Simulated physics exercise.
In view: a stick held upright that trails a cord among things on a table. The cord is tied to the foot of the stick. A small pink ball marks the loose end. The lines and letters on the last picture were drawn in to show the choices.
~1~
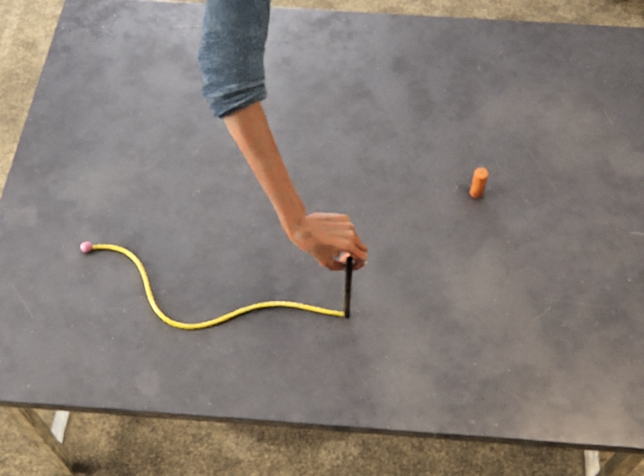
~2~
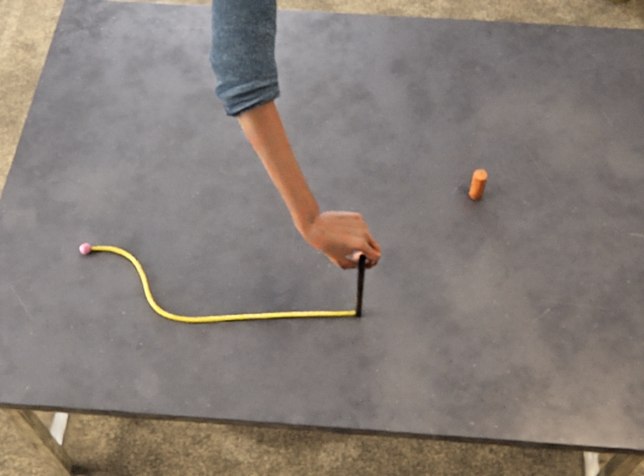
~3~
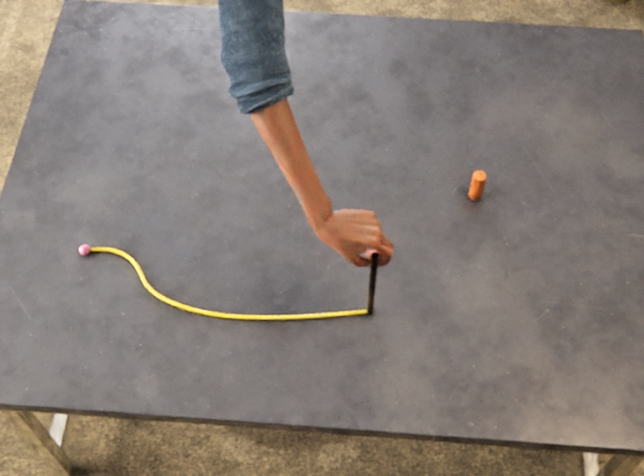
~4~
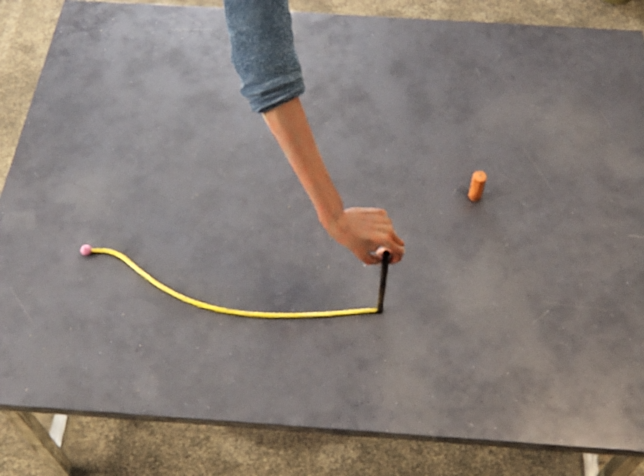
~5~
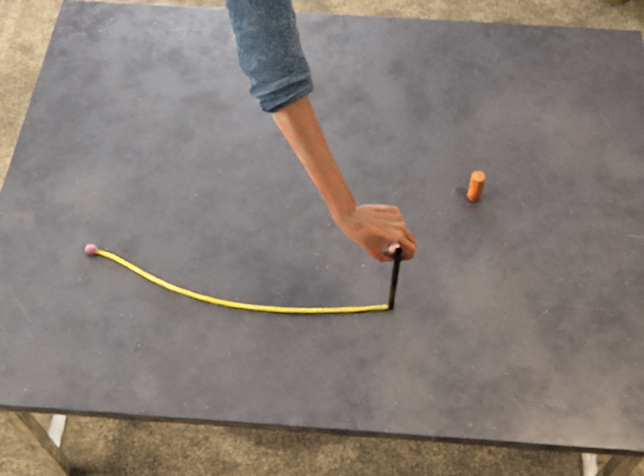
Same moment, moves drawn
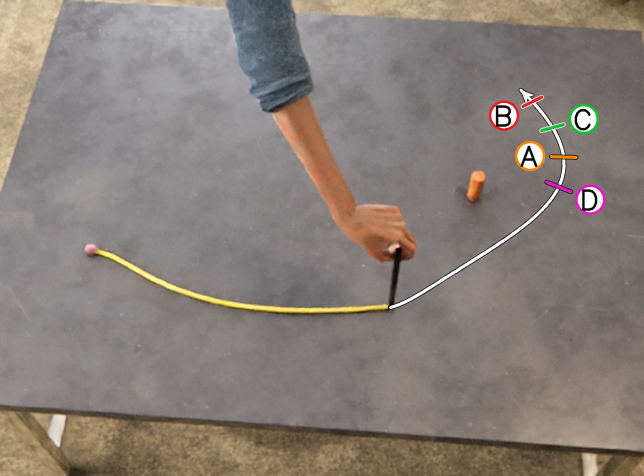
On a dark grey tabletop, a hand moves an upright black stick slowly right, drawing a curvy yellow cord straighter behind it.
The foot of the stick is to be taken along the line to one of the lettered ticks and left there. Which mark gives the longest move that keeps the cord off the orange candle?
All is well up to C.
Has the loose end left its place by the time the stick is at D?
Yes.
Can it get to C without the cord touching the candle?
For that mark, yes.
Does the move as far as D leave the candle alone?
Yes.
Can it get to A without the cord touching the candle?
For that mark, yes.
On the copy, A at (564, 157); B at (532, 102); C at (553, 128); D at (559, 187); the route from (391, 308) via (537, 215) to (521, 90).
On C. First, foot of the stick (481, 256), middle of the cord (327, 282), free end (172, 275).
Then, foot of the stick (554, 196), middle of the cord (420, 249), free end (271, 276).
Finally, foot of the stick (552, 128), middle of the cord (465, 216), free end (331, 265); nothing has been touched.
By contrast, A is safe but short; B brings the cord against the candle; D is safe but short.
